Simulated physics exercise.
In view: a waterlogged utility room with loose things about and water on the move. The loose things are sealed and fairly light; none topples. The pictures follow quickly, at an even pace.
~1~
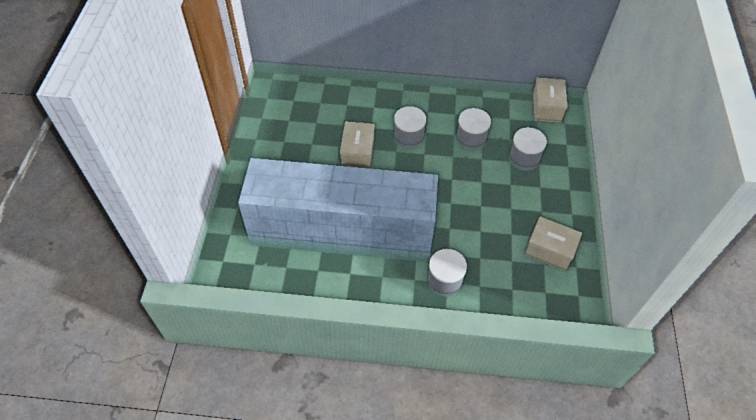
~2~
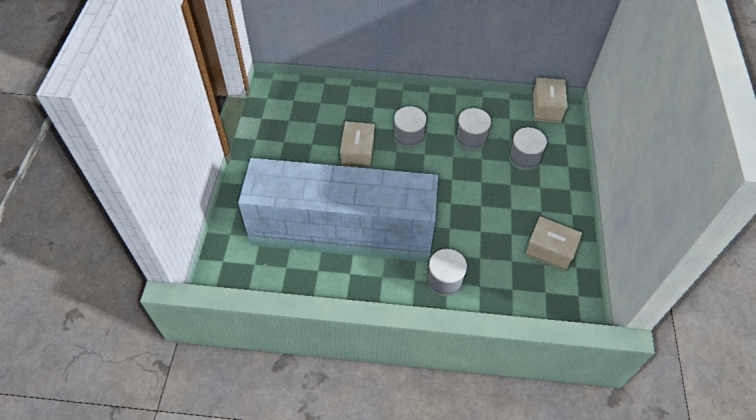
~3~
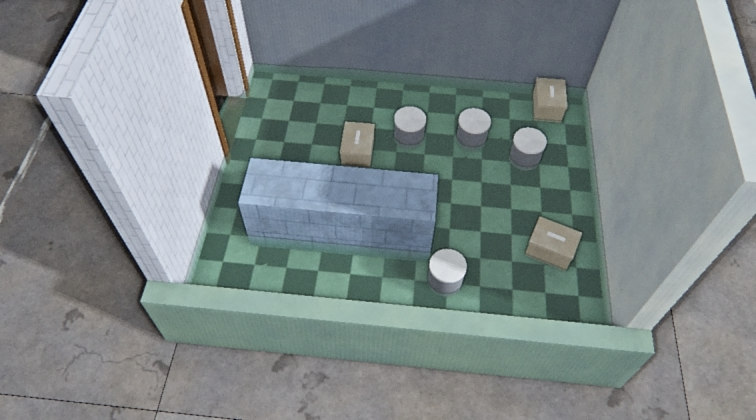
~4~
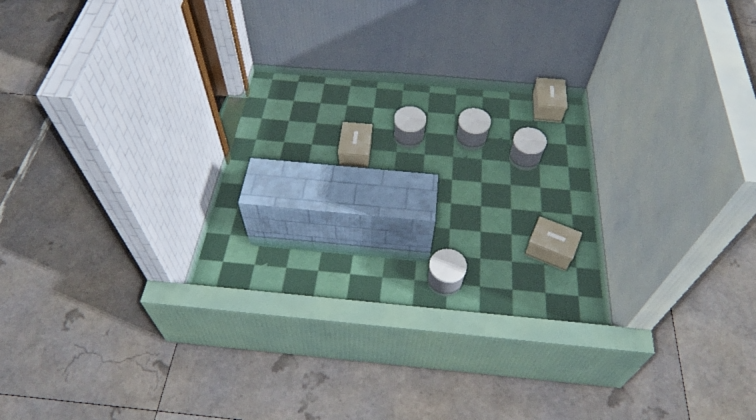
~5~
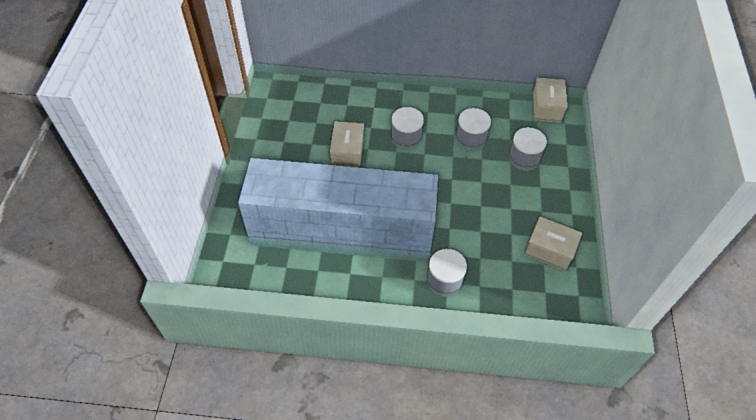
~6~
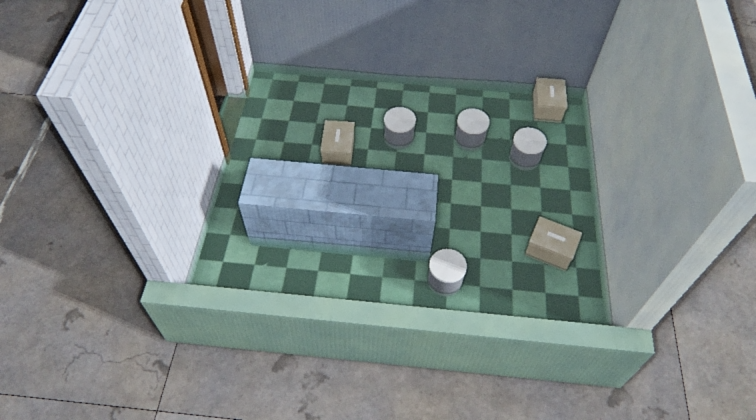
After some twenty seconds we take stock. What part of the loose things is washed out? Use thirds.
That comes to from one to two thirds.
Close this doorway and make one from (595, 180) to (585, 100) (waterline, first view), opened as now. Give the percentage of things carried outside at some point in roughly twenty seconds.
I make it 100 per cent.
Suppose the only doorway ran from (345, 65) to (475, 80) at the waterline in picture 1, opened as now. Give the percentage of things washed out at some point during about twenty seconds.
Roughly 100 per cent.
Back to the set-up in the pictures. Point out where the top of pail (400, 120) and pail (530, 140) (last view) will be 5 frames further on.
Roughly at (349, 110) and (502, 132).
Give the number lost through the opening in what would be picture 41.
That makes 3.
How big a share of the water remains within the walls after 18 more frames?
Close to 66 %.
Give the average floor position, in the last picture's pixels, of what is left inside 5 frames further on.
Close to (435, 171).
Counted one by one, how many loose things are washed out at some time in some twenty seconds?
3 of them.
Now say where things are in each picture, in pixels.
In the first picture, a tote at (358, 138), afloat; a pail at (410, 118) floats; 0 of 7 have shifted.
In the second picture, a tote at (358, 138), afloat; a pail at (410, 118), afloat; 0 of 7 have shifted.
In the third picture, a tote at (358, 138), afloat; a pail at (410, 118) floats; 0 of 7 have shifted.
In the fourth picture, a tote at (355, 138) floats; a pail at (410, 118) floats; 0 of 7 have shifted.
In the fifth picture, a tote at (347, 138), afloat, close to its start; a pail at (408, 119), afloat; 1 of 7 have shifted.
In the sixth picture, a tote at (338, 136), afloat, close to its start; a pail at (400, 119) floats, close to its start; 2 of 7 have shifted.
A moment on, 0 of 7 are out; 7 afloat.
Next, 2 of 7 are out; 5 afloat.
Later, 3 of 7 are out; 4 afloat.
In the end, 3 of 7 are out; 4 afloat.
